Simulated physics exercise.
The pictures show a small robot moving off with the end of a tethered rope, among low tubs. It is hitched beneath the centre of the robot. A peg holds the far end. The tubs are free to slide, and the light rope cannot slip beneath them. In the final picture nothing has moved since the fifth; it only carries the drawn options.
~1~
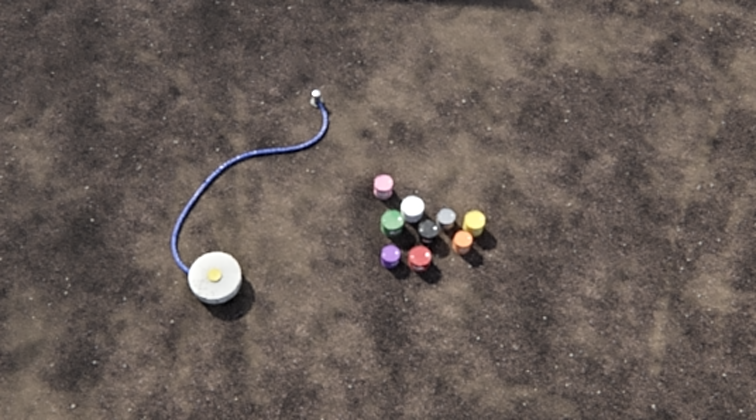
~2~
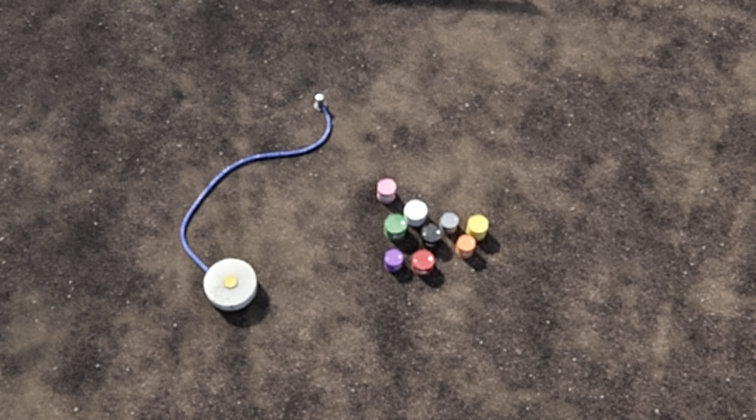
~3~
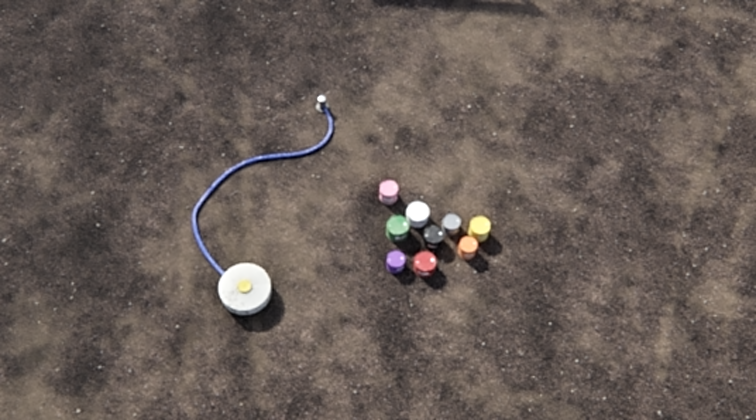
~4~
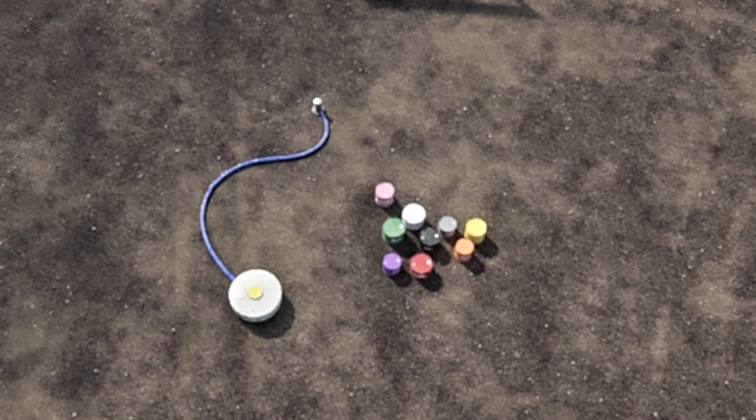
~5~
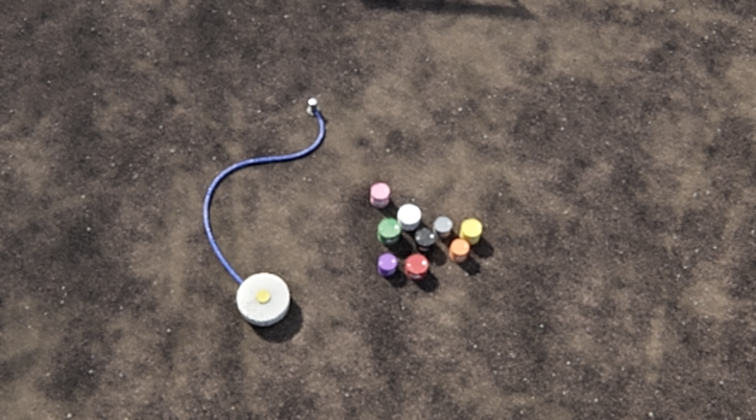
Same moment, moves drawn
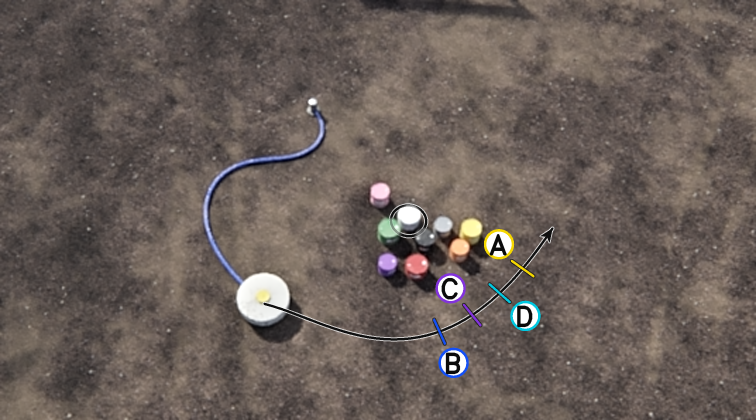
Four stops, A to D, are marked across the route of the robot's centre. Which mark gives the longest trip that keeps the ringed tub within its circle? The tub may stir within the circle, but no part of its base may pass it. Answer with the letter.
It can go as far as A.
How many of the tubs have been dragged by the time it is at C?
By then, none.
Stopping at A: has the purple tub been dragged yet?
Yes.
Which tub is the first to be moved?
The purple tub.
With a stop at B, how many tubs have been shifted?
The count is none.
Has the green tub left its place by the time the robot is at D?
By then, no.
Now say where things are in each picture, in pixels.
The first picture shows green tub (392, 224); purple tub (390, 257); pink tub (383, 187).
The second picture shows robot (231, 285); peg (320, 102).
The third picture shows robot (246, 290); orange tub (468, 248).
The fourth picture shows robot (256, 296); black tub (429, 240).
The fifth picture shows robot (264, 300); red tub (416, 267); green tub (389, 232); purple tub (387, 265).
On the marked copy, A at (523, 269); B at (439, 332); C at (472, 315); D at (500, 293); the ring at (409, 221); the route from (265, 304) via (436, 333) to (552, 229).
With A. Early on, robot (362, 332); white tub (409, 218).
Further on, robot (463, 318); white tub (409, 218).
At the end, robot (524, 265); black tub (426, 235); white tub (409, 218); red tub (426, 254); purple tub (408, 247); the white tub is still in its ring.
As for the rest, B is safe but short; C is safe but short; D is safe but short.
